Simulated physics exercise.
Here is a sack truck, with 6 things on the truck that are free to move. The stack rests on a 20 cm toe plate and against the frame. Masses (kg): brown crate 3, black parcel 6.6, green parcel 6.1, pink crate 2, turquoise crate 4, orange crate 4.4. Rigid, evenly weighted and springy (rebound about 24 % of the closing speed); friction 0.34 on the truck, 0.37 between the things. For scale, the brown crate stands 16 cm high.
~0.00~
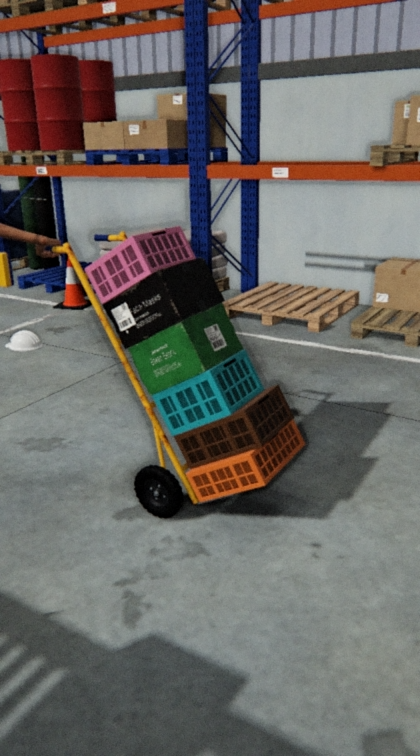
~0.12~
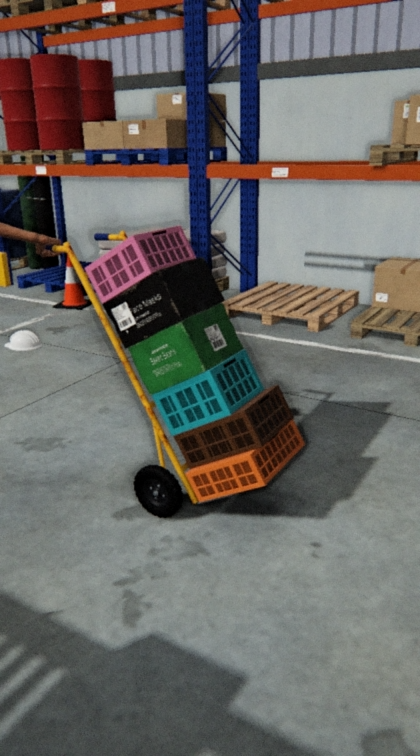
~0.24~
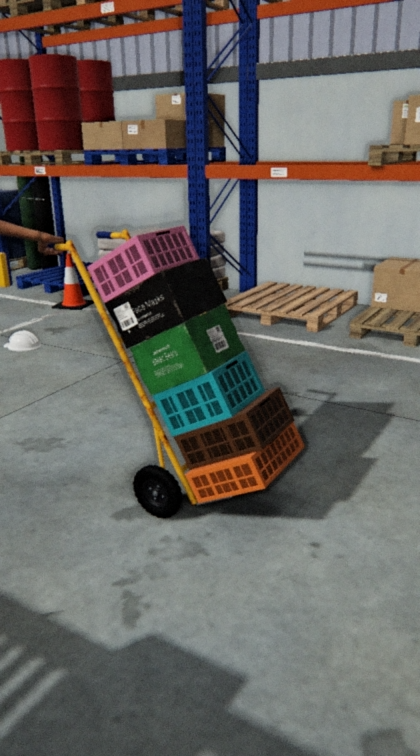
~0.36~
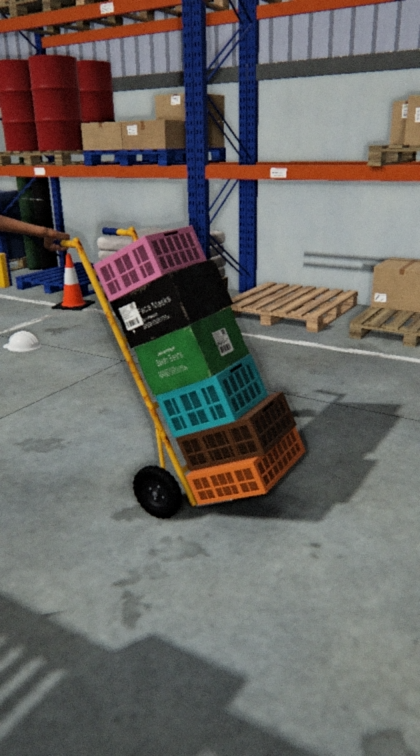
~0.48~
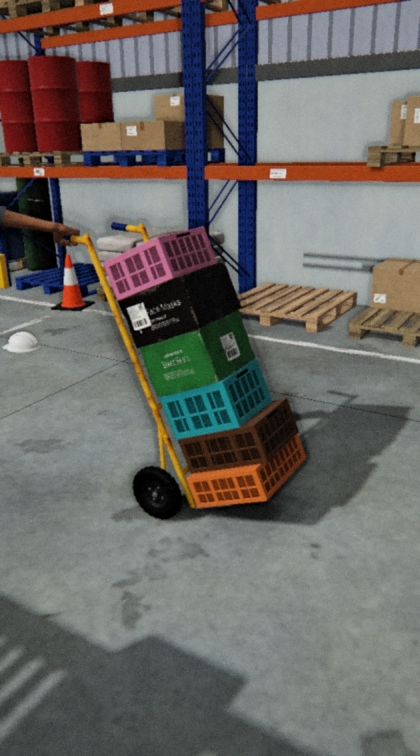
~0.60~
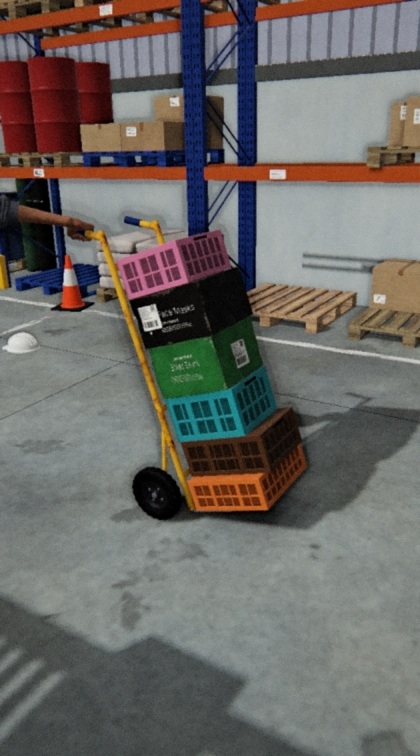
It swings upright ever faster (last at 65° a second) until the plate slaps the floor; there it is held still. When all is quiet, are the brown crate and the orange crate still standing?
The brown crate keeps standing; the orange crate keeps standing.
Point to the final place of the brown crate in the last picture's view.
Near (257, 467).
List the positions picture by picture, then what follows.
In the first frame, truck 30° back; brown crate (234, 427); orange crate (247, 459).
In the second frame, truck 30° back; pink crate (142, 264); turquoise crate (208, 392).
In the third frame, truck 29° back; black parcel (167, 303); green parcel (188, 350).
In the fourth frame, truck 26° back; pink crate (151, 263); turquoise crate (212, 396).
In the fifth frame, truck 23° back; black parcel (181, 305); green parcel (198, 354).
In the sixth frame, truck 19° back; brown crate (242, 442); orange crate (249, 474).
After 1.10 s, truck upright; brown crate tipped 6° from how it sat near (258, 467); orange crate tipped 5° from how it sat near (251, 494); pink crate tipped 5° from how it sat.
After 1.60 s, truck upright; brown crate slid 2 cm near (256, 467); pink crate slid 25 cm; black parcel tipped 3° from how it sat.
After 2.30 s, truck upright; brown crate tipped 5° from how it sat near (258, 467); orange crate tipped 5° from how it sat near (251, 495); pink crate tipped 5° from how it sat.
After 3.30 s, truck upright; brown crate tipped 3° from how it sat near (257, 467); orange crate tipped 3° from how it sat near (250, 495); pink crate tipped 3° from how it sat.
By the end (4.3 s), not toppled but over 10 cm from the start, black parcel and pink crate; the other 4 in place, give or take 10 cm. Seen from the same camera at the end, brown crate near (257, 467), orange crate near (250, 495).
